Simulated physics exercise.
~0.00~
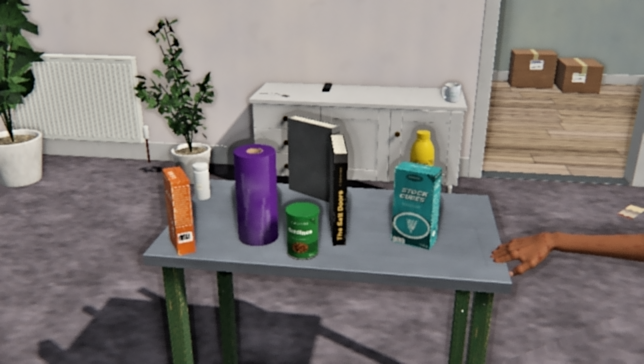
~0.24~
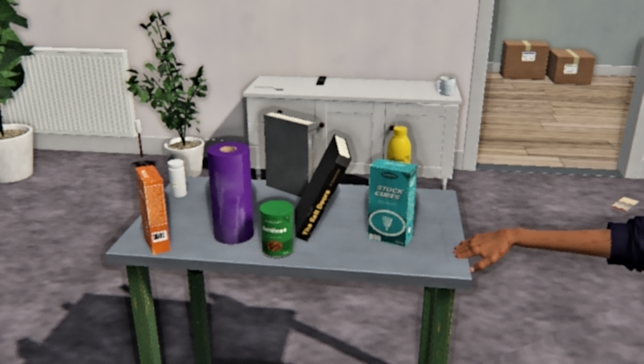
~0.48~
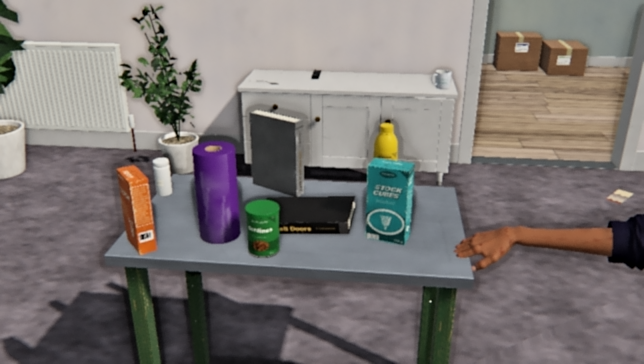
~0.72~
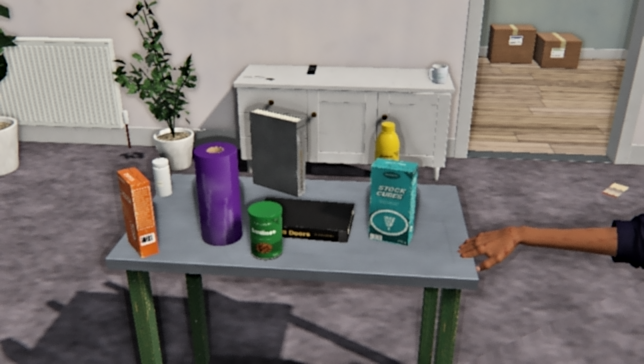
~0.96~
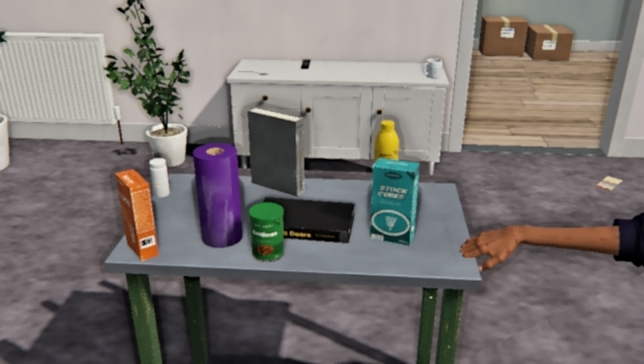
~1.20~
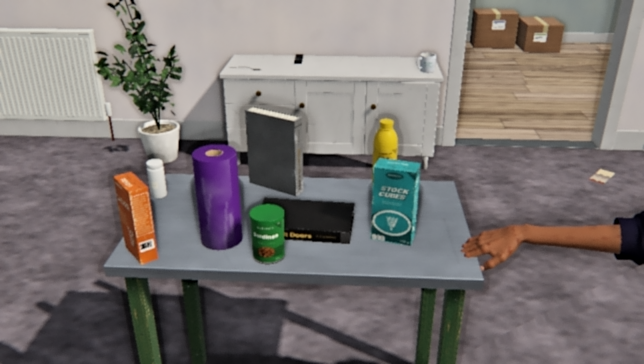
A grey side table with green legs stands in a carpeted room, seen from slightly above, crowded with an orange packet, a tall purple roll, a green tin, a turquoise packet and upright black and grey books. A white shaker and a yellow bottle stand towards the back, and an arm reaches in from the right, its hand at the table's edge. The table shifts left, and the black book tips over to the right. It drops flat behind the green tin. Everything else stays upright, and the hand remains by the edge as the view drifts slightly.
